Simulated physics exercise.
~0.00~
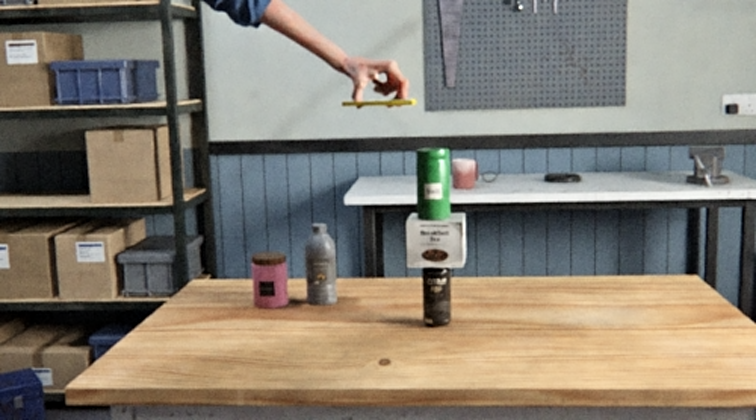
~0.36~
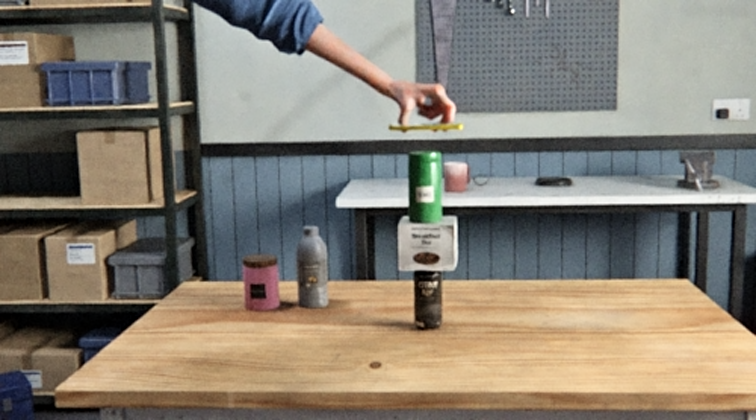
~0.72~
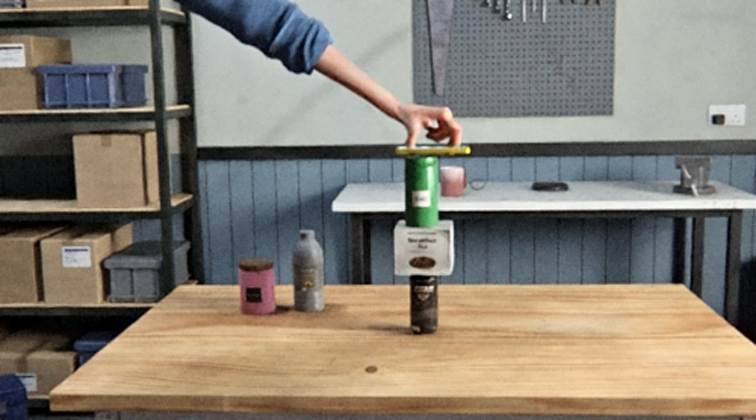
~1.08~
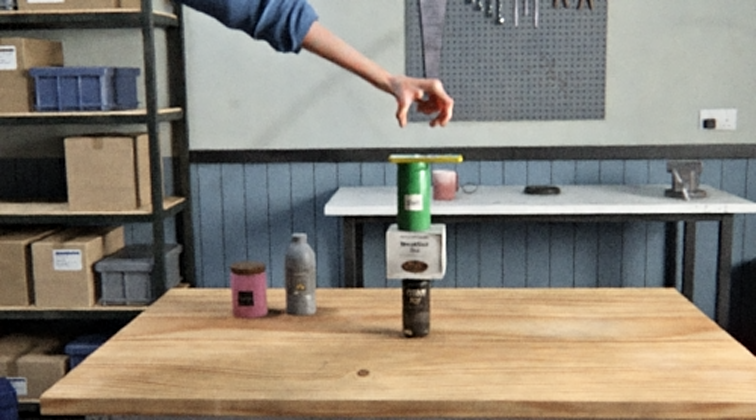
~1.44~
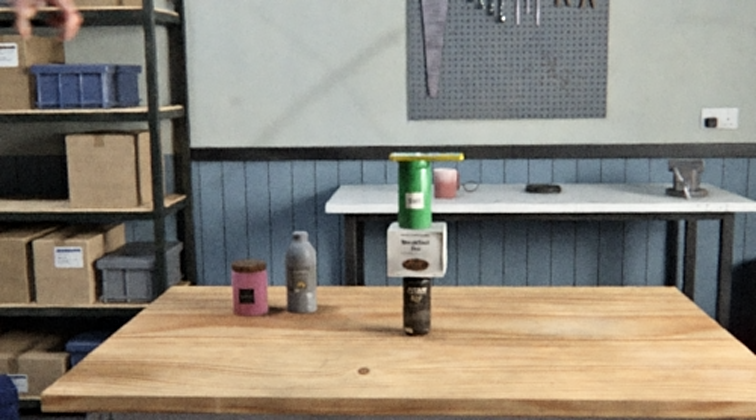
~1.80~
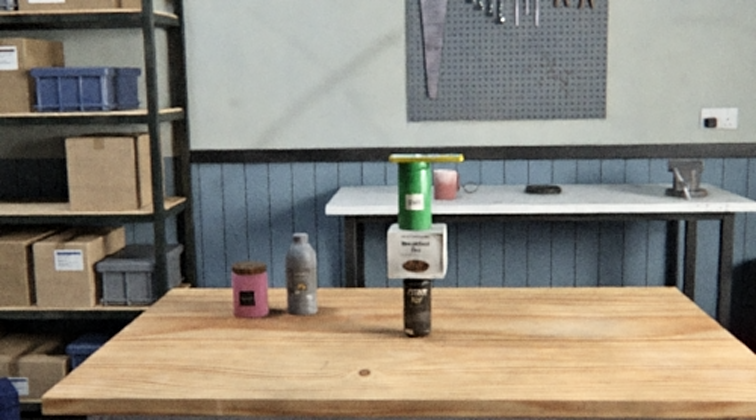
A yellow phone, held flat in the fingers of a blue-sleeved arm, hovers above a wooden workbench in a workshop, seen from the front by a slightly swaying camera. Below it stands a narrow tower with a black can at the bottom, a white box in the middle and a green jar on top, while a pink jar and a grey bottle stand to the left. The hand carries the phone right, then lowers it onto the green jar. The fingers let go and the arm withdraws to the left. The phone stays resting flat, and the tower remains standing.
